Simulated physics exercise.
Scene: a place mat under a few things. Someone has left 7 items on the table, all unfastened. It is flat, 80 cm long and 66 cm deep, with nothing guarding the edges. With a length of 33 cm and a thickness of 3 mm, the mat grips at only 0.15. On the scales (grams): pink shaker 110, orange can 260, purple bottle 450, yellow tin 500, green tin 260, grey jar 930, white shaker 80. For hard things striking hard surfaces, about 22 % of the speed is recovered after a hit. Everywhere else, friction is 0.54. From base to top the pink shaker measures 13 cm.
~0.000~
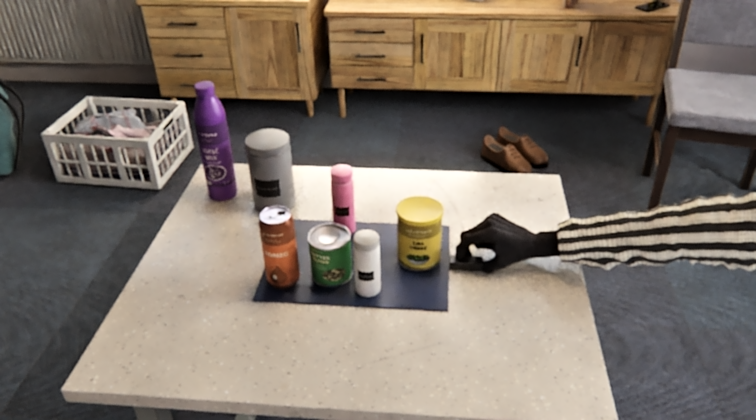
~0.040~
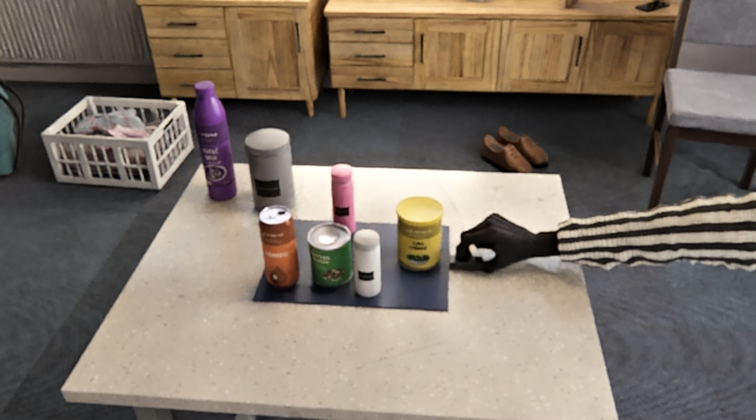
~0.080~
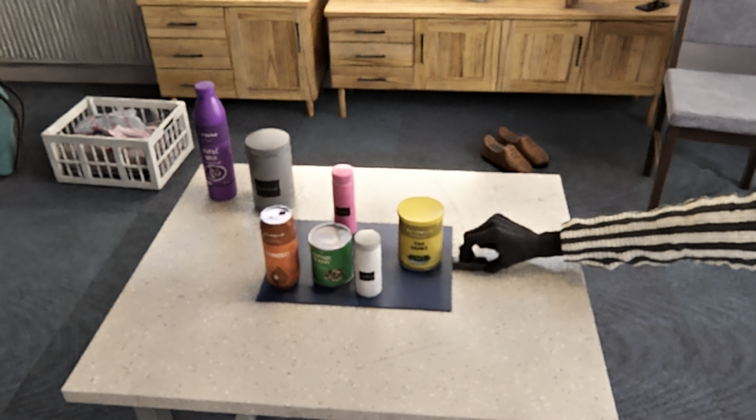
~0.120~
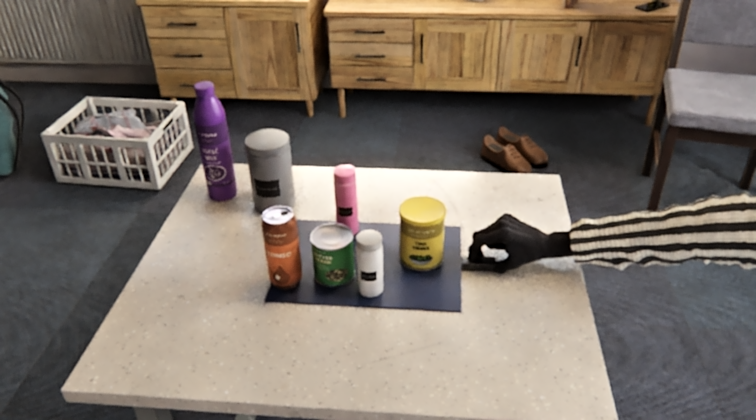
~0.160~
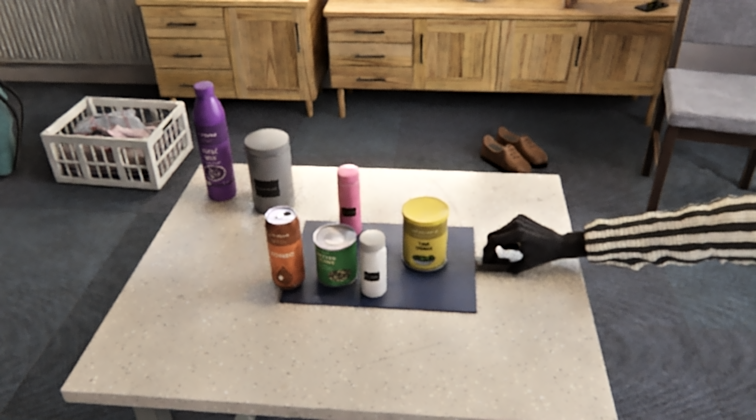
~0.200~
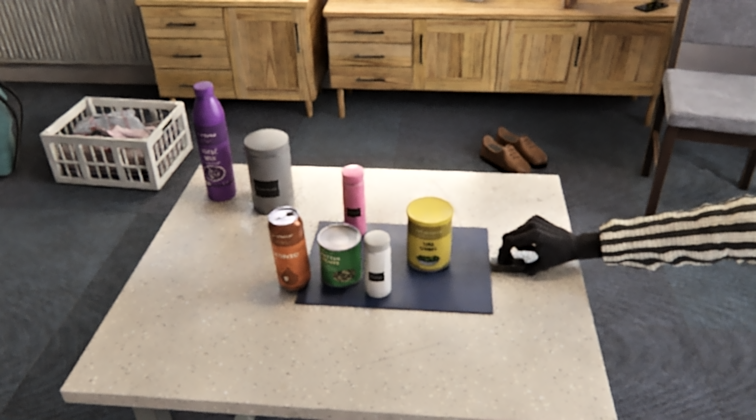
A dark blue place mat slides a short way right across the table, drawn by a black-gloved hand, while the cans and shakers on it shift slightly rightward, still upright, and the purple bottle and grey jar stay put.
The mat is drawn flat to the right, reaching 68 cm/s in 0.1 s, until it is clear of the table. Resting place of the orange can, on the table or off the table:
Result: On.
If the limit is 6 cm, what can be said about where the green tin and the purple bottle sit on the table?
The green tin gets shifted; the purple bottle stays put.
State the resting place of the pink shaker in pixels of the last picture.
Near (751, 217).
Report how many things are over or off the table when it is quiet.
It comes to 3.
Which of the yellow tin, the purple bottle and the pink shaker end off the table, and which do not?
The yellow tin ends off the table; the purple bottle is still on the table; the pink shaker finishes off the table.
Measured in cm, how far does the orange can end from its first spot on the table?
Net distance near 3 cm.
By 0.40 s, mat out by 21 cm; orange can 3 cm from its spot near (296, 251); pink shaker 10 cm from its spot; yellow tin 10 cm from its spot.
By 0.70 s, mat out by 41 cm; yellow tin now off the table; orange can 3 cm from its spot near (296, 251); green tin tilted 4°.
By 0.90 s, mat out by 55 cm; pink shaker and white shaker now off the table; orange can 3 cm from its spot near (297, 252); green tin 39 cm from its spot.
By 1.20 s, mat out by 72 cm; orange can 3 cm from its spot near (297, 252); green tin 41 cm from its spot.
When it is over (1.9 s), off the table, pink shaker, yellow tin and white shaker; not toppled but over 6 cm from the start, green tin; the other 3 within 6 cm of the start. End places, in pixels of the last picture, orange can near (297, 252).
